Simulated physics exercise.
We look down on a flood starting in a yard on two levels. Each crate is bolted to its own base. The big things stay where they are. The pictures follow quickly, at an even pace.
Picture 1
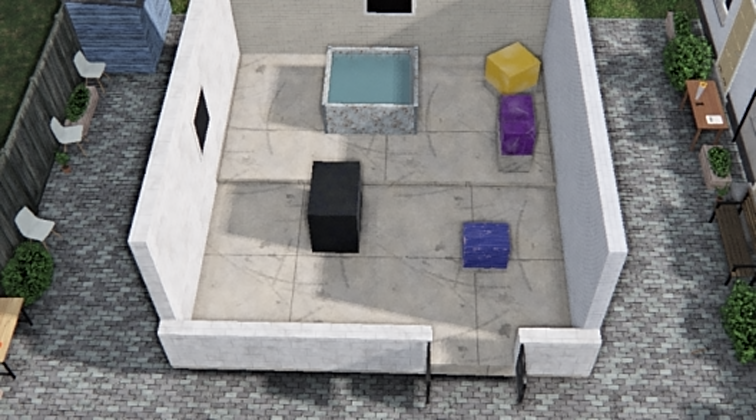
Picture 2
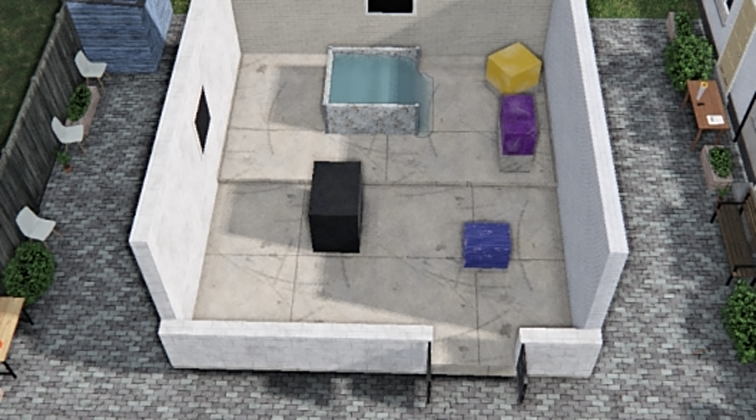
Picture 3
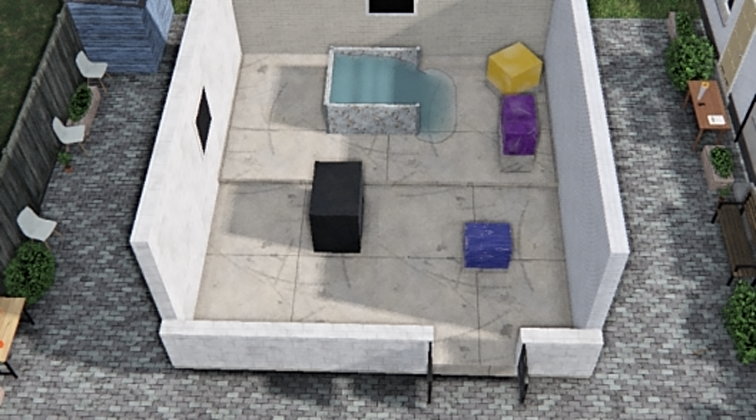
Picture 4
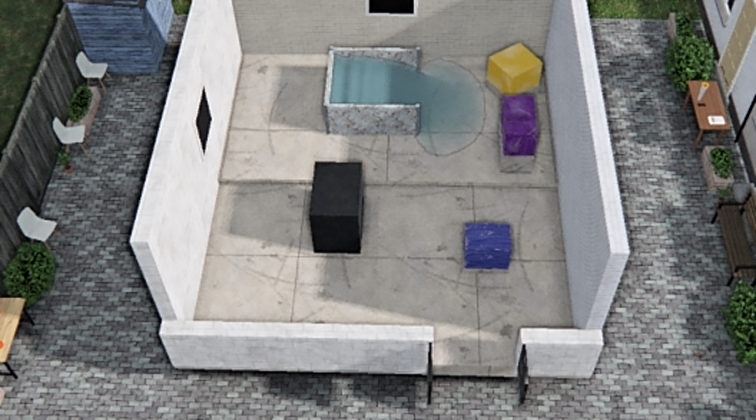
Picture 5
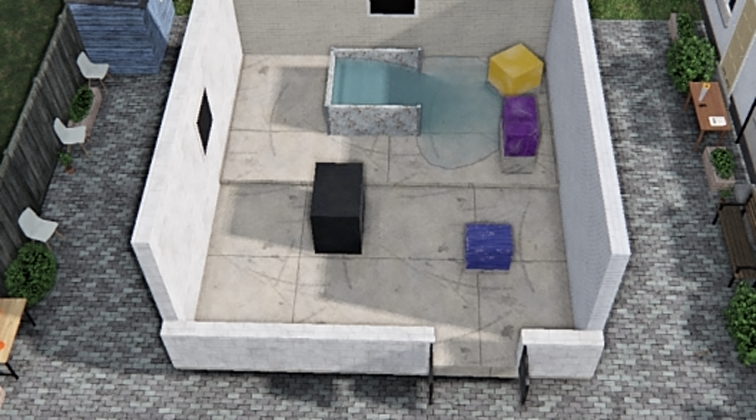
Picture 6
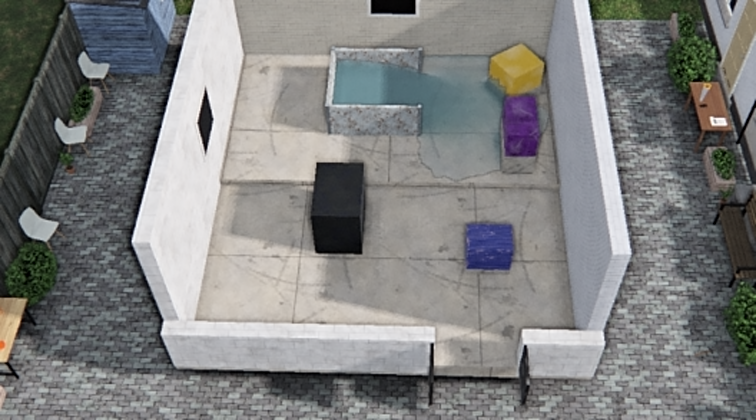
Water pouring from the right side of a stone tank, spreading across a walled yard's paving around yellow and purple blocks.
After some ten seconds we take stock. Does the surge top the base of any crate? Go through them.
The purple crate escapes dry; the yellow crate is wetted; the blue crate is wetted.
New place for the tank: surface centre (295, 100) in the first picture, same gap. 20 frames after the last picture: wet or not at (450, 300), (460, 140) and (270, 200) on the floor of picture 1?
In that order: Covered, under water, not flooded.
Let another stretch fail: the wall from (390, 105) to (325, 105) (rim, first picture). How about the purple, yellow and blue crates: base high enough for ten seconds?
My reading: The purple one escapes it; the yellow one is spared; the blue one ends up wet.
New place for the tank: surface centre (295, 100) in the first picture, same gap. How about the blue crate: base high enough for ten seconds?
One by one: Blue is soaked.
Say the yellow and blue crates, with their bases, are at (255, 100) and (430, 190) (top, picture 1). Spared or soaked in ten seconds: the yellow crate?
The yellow one stays dry.
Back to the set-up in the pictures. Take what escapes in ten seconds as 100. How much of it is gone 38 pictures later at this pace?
I make it 45 per cent.
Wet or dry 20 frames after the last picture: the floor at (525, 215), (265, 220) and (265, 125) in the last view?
One after the other: Awash, not flooded, dry.
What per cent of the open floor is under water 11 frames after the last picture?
Some 25 per cent.
A moment on, water covers 20 % of the floor; the purple crate water round its plinth, the yellow crate water round its plinth, the blue crate not reached.
Next, water covers 25 % of the floor; the purple crate water round its plinth, the yellow crate water round its plinth, the blue crate water round its plinth.
Then, water covers 40 % of the floor; the purple crate water round its plinth, the yellow crate water round its plinth, the blue crate water round its plinth.
Later, water covers 70 % of the floor; the purple crate water round its plinth, the yellow crate water round its plinth, the blue crate water round its plinth.
In the end, water covers 85 % of the floor; the purple crate stayed above the water, the yellow crate was topped, the blue crate was topped.
